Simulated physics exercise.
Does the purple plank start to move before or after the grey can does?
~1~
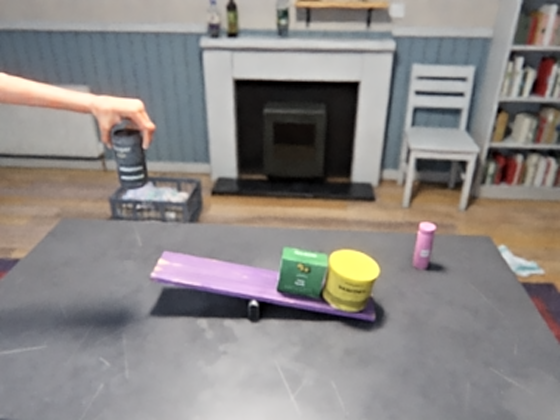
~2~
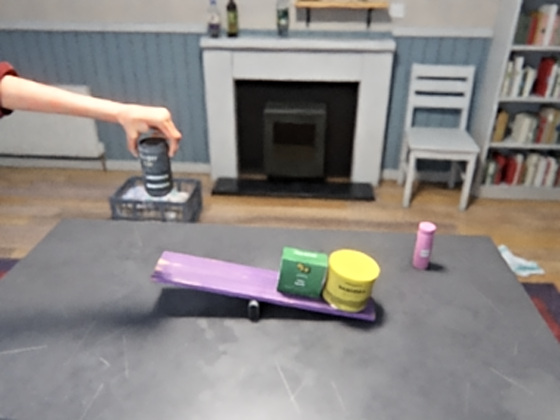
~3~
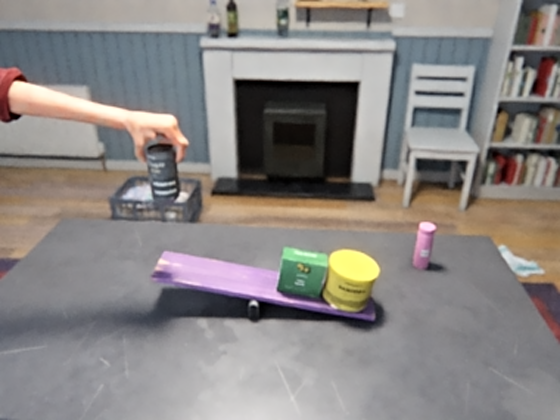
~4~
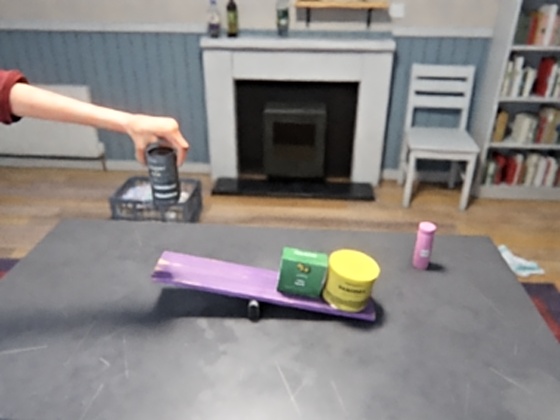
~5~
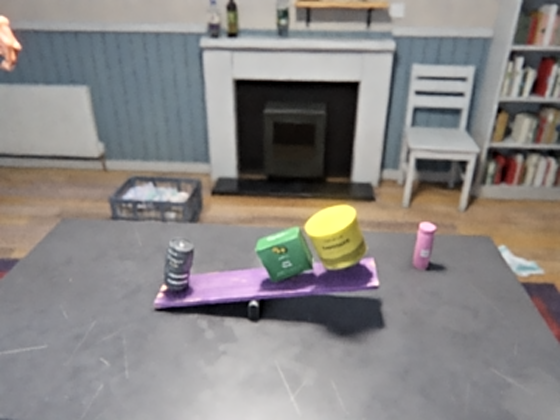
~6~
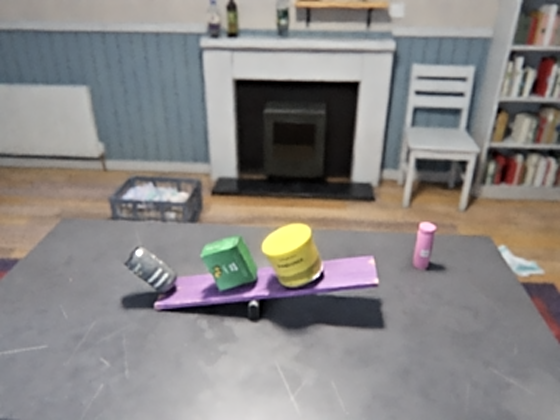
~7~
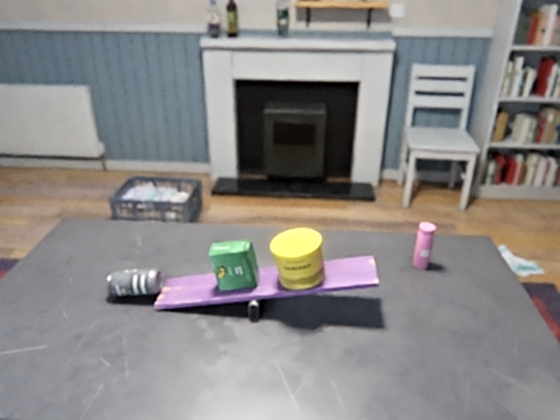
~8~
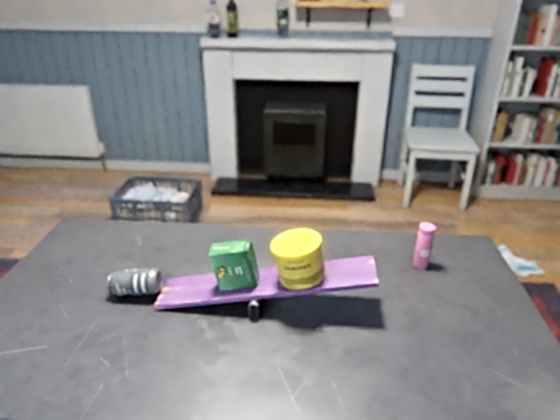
The purple plank starts to move after the grey can. The hand is already moving the can while the plank stays still, and the plank tips only later.
